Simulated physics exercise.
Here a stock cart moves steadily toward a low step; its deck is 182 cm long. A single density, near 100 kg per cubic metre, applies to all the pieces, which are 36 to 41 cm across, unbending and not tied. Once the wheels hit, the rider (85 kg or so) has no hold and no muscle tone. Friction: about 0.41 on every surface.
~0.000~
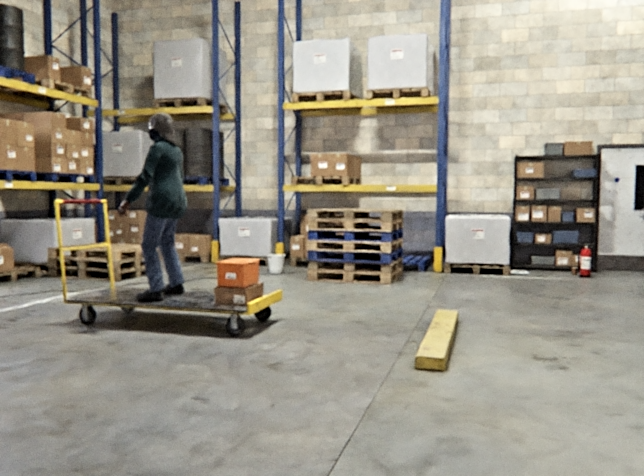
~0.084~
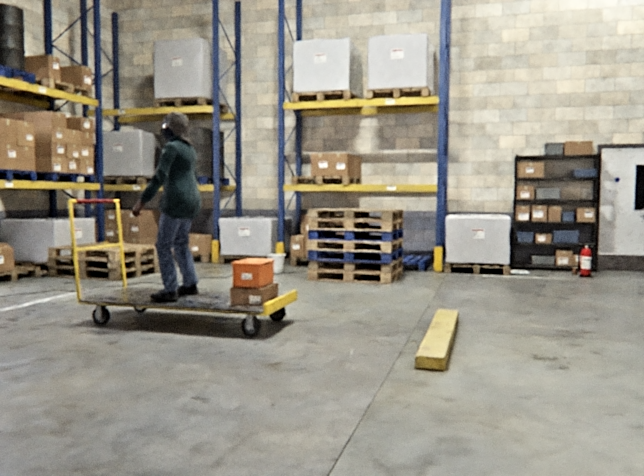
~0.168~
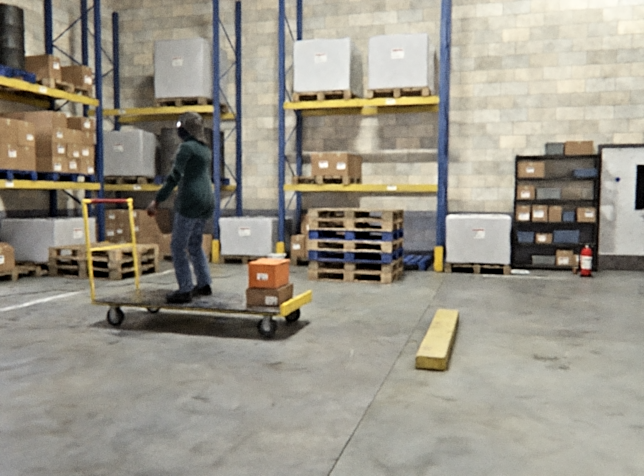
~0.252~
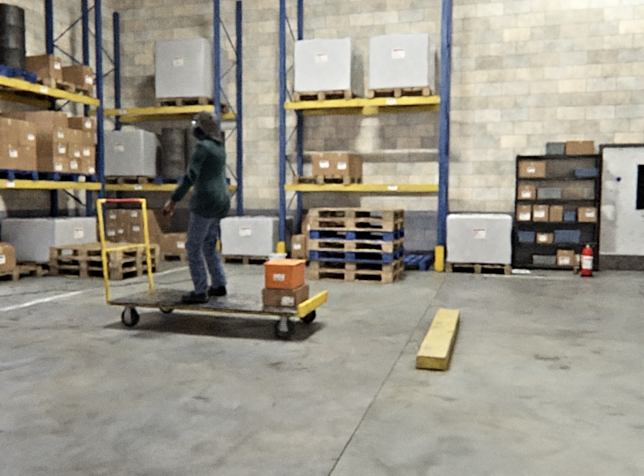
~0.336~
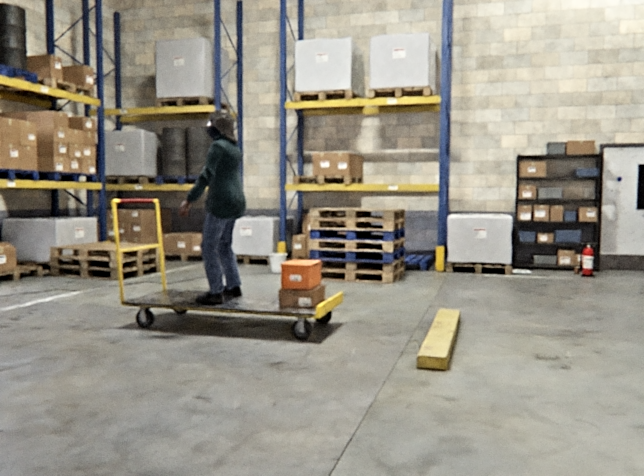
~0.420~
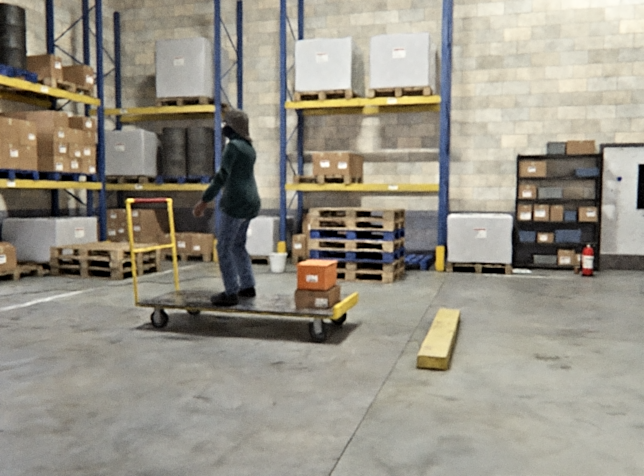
Warehouse with tall racking, a person in a dark green top standing on a flat cart rolling right, carrying stacked boxes.
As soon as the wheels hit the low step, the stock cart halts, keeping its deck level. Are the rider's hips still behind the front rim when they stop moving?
No, they end past the front rim.
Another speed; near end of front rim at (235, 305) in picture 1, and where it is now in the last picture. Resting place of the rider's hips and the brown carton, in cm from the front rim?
The hips would end 30 cm past the front rim, and the brown one 20 cm behind it.
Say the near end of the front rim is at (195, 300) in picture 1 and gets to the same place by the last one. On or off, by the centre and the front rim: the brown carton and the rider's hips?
In that case the brown one would be kept and the hips lost.
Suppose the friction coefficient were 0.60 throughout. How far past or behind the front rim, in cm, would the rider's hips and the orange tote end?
So the hips stay 0 behind while the orange load ends up 30 past the front rim.
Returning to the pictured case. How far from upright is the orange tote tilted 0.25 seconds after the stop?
I'd put the tilt near 10 degrees.
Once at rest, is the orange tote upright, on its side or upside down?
Orange bottom up.
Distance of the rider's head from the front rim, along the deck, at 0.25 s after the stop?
Position: Approx. 60 cm behind the front rim.
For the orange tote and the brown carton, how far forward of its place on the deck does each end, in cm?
The orange one ends 135 cm ahead of its place and the brown one 10 cm ahead.
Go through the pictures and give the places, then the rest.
In the first frame, hips (167, 201), orange tote (238, 273), rim corner (249, 310); 153 cm still to roll.
In the second frame, hips (181, 201), orange tote (254, 273), rim corner (265, 311); 138 cm still to roll.
In the third frame, hips (196, 201), orange tote (269, 273), rim corner (282, 312); 123 cm still to roll.
In the fourth frame, hips (211, 201), orange tote (285, 274), rim corner (300, 313); 109 cm still to roll.
In the fifth frame, hips (226, 201), orange tote (301, 274), rim corner (318, 314); 94 cm still to roll.
In the sixth frame, hips (241, 201), orange tote (317, 275), rim corner (335, 315); 79 cm still to roll. Speed about 1.7 m/s.
The wheels strike at 0.87 s.
After 1.12 s the rider's hips are 53 cm behind the rim, near (379, 229) in the last picture's view.
After 1.42 s the rider's hips are 13 cm behind the rim, near (426, 277) in the last picture's view.
After 1.87 s the rider's hips are 10 cm past the rim, near (454, 285) in the last picture's view.
At rest, 3.7 s, past the rim, orange tote and the rider's hips; behind it, brown carton.
